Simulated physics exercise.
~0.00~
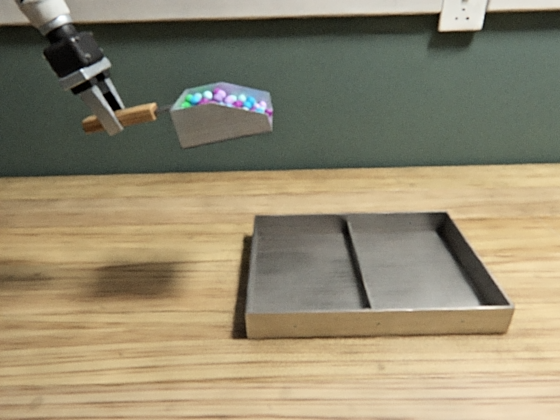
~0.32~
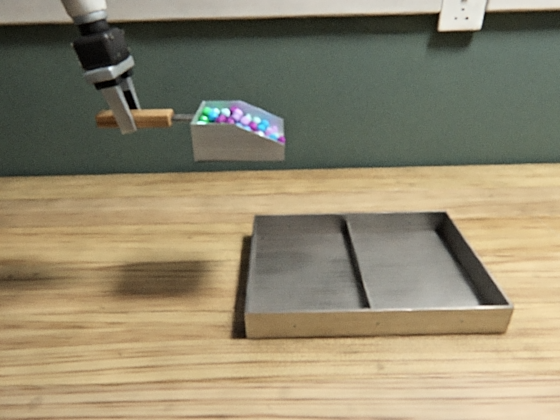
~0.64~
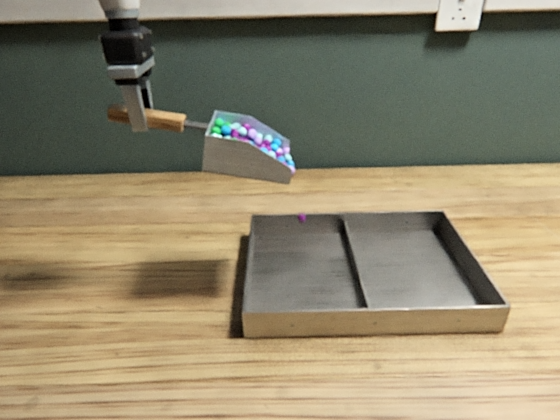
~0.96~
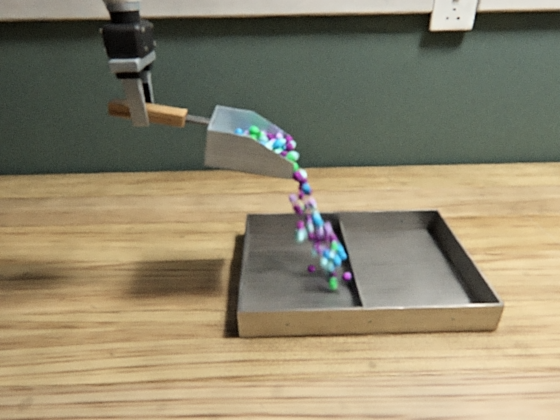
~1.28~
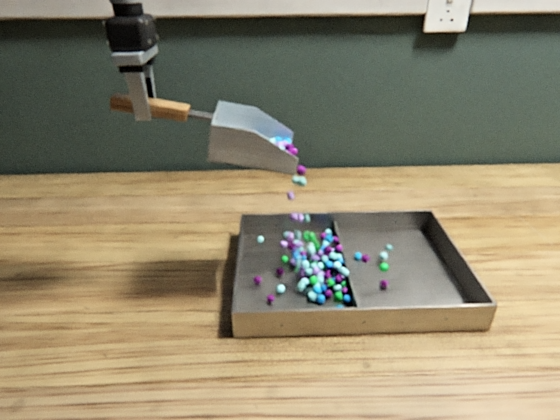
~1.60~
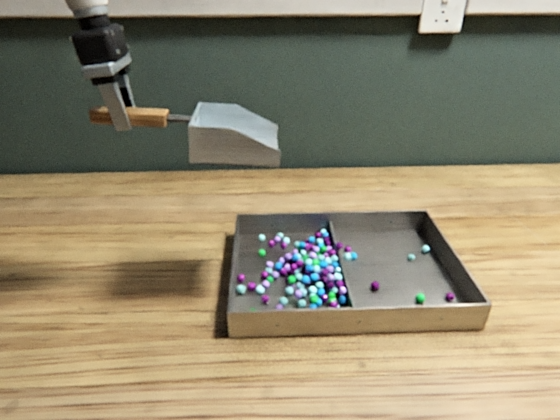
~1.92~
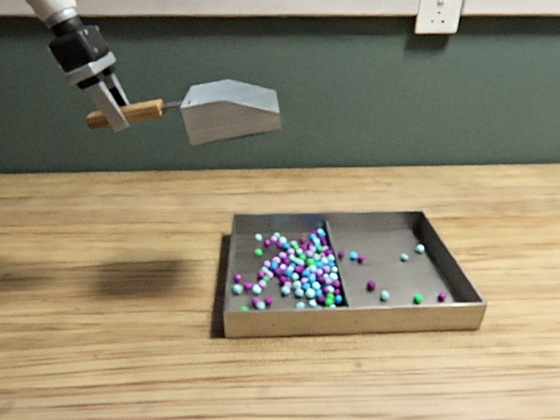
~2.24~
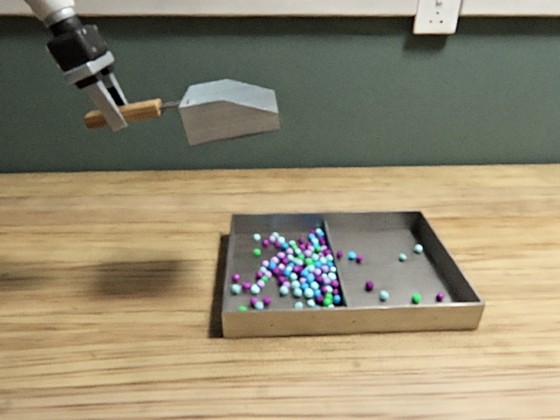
On a pale wooden table top before a dark green wall, seen from the front and slightly above, a robot arm at the upper left grips the wooden handle of a grey scoop filled with green, blue, purple and white sweets. A shallow metal tray split by a cross wall sits to the right. The arm moves the scoop right and tips it forward, and the sweets pour down beside the divider. The emptied scoop draws back left and tilts up again. Most sweets end heaped in the left part, with a few scattered in the right.
